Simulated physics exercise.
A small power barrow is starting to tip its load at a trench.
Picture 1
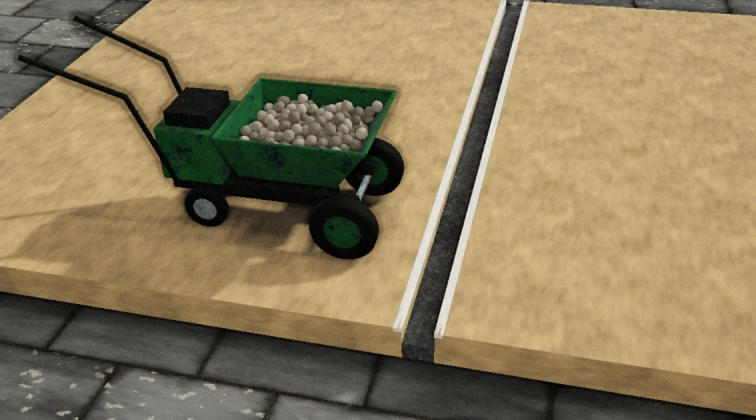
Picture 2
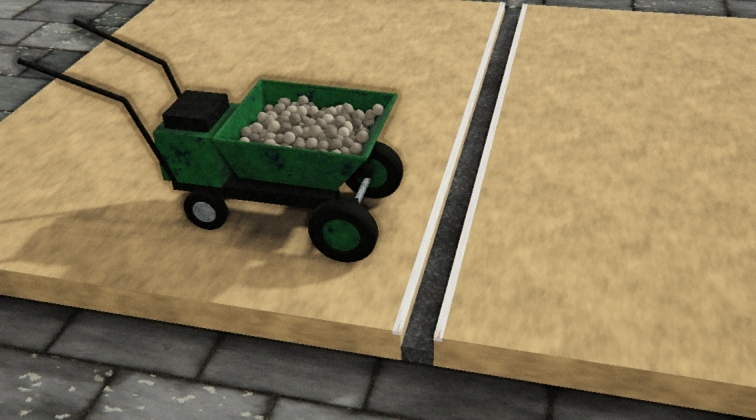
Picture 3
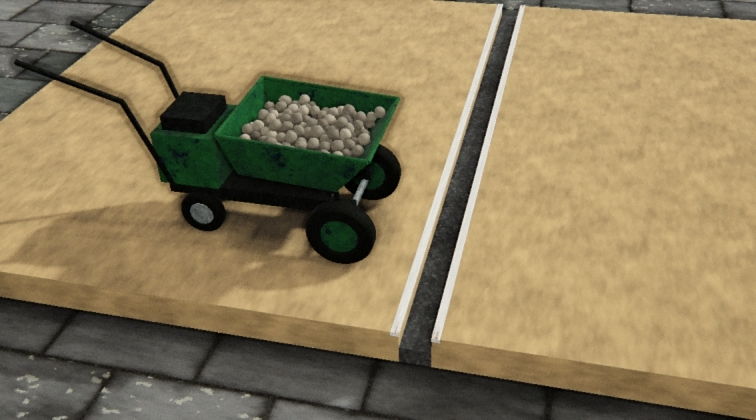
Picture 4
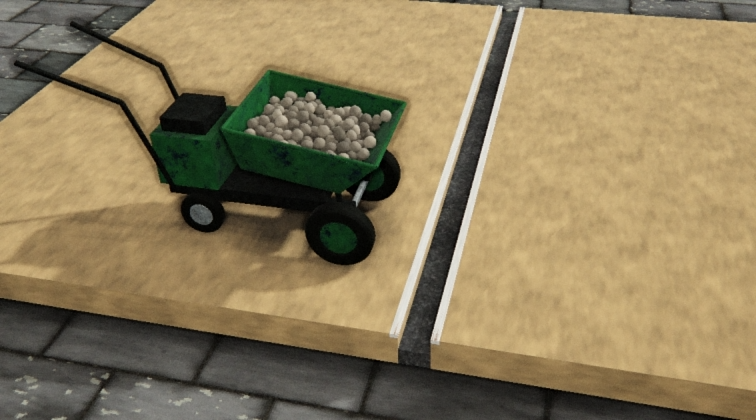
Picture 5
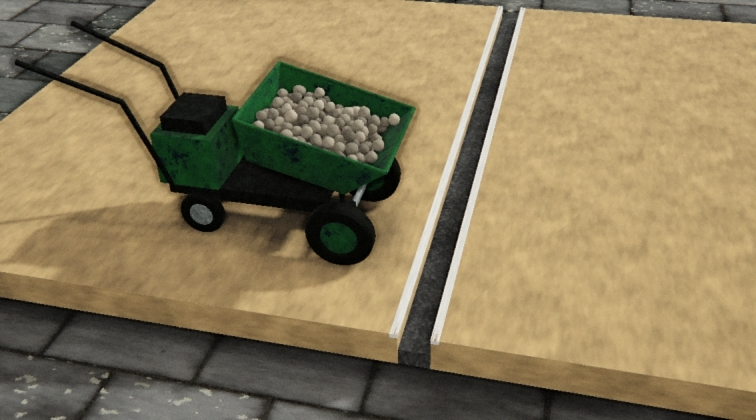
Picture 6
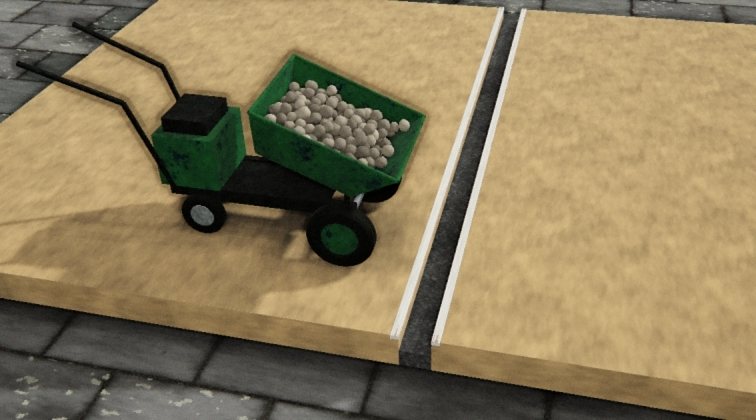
On a tan slab beside a narrow dark trench edged in white, a green power barrow stood still while its skip full of pebbles slowly tilted forward to the right, its back end lifting.
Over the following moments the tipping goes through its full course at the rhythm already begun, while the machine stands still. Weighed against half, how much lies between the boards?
Smaller portion.
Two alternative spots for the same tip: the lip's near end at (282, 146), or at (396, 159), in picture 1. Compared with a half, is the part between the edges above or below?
A minority, then a minority.
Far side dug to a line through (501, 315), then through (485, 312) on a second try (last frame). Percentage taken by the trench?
90 %, then 80 %.
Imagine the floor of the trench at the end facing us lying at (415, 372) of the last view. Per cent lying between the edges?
Estimated share: Approx. 30 %.
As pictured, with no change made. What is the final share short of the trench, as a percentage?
About 0 %.
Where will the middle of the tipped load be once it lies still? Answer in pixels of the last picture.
(484, 239).
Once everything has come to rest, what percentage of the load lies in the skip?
Roughly 5 per cent of the load.
Shortly afterwards, skip tipped steeply; the whole lot in the skip.
Next, skip tipped right over; near half in the skip; a little in or heaped over the trench; near half beyond it; only a few falling.
Some moments later, skip tipped right over; a little in the skip; near a quarter in or heaped over the trench; near two thirds beyond it.
In the end, skip tipped right over; only a few in the skip; near a quarter in or heaped over the trench; near two thirds beyond it.
